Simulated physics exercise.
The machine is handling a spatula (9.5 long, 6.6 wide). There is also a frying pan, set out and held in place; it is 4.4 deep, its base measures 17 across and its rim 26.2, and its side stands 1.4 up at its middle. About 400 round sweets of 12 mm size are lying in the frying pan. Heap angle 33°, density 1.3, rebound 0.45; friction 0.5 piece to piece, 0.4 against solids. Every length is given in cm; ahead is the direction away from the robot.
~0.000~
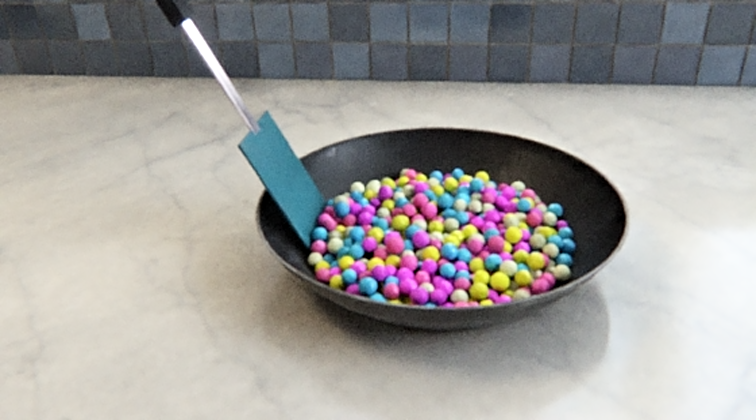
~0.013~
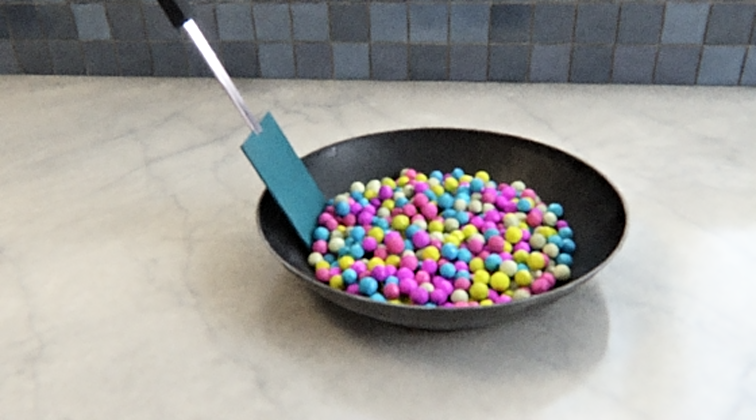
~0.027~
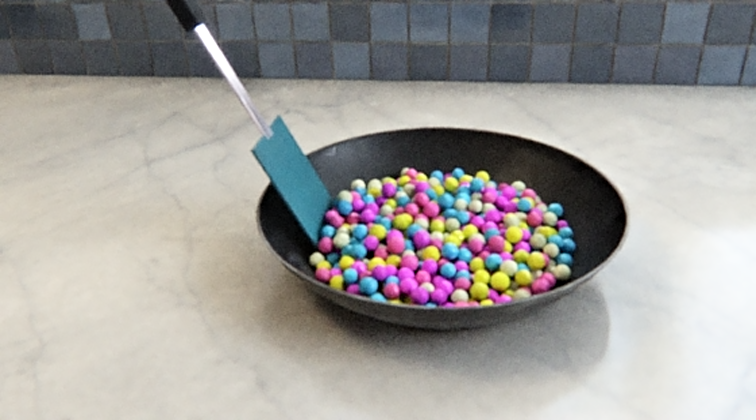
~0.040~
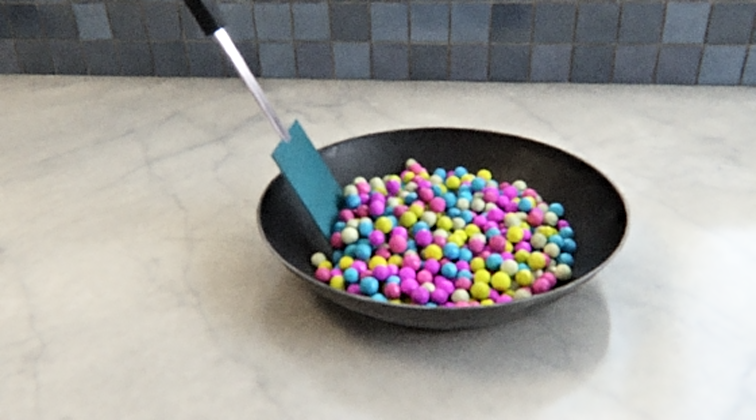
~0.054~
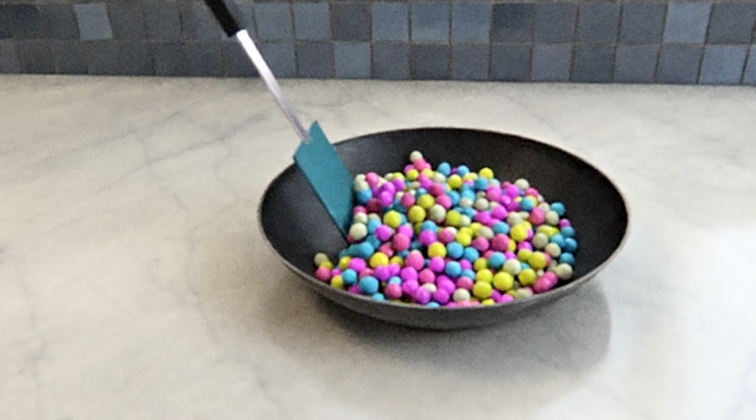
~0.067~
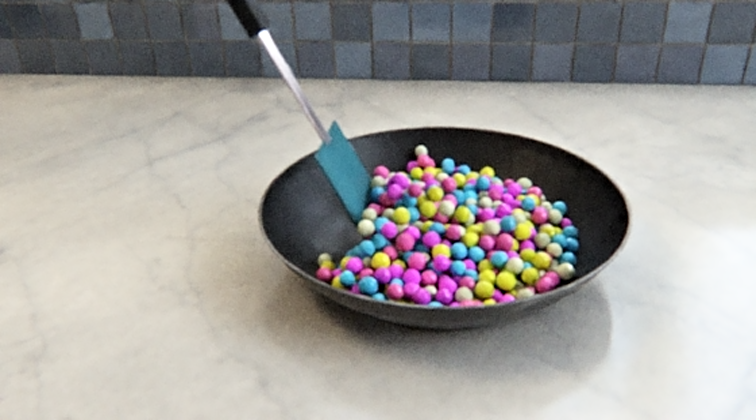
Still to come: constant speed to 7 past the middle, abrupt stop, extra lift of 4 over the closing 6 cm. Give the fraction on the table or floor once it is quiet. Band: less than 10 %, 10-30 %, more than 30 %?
10-30 %.
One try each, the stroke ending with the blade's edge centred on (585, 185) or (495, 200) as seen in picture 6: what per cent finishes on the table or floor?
Around 25 per cent for the first try and 10 per cent for the second.
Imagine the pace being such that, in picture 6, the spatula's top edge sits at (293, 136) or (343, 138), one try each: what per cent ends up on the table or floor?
Respectively, some 0 and 15 per cent.
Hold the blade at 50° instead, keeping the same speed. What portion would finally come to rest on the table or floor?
Roughly 15 per cent.
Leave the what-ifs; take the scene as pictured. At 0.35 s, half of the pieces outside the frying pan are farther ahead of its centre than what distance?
Distance ahead of centre: Approx. 26 cm.
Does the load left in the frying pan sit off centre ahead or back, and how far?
It sits near 3.5 centimetres ahead of centre.
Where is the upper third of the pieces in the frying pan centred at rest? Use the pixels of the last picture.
At about (546, 238).
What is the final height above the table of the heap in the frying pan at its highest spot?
Peak at rest, approximately 5.0 centimetres.
By 0.10 s, sloping 63°, highest piece 7 above the table; 403 in the frying pan.
By 0.13 s, sloping 63°, highest piece 8 above the table; 403 in the frying pan.
By 0.35 s, sloping 63°, highest piece 5 above the table; 347 in the frying pan, 55 on the table or floor, 1 on the blade or in flight.
By 1.40 s, sloping 63°, highest piece 5 above the table; 347 in the frying pan, 56 on the table or floor.
Final count, 347 in the frying pan, 56 on the table or floor. That is 14 % on the table or floor.
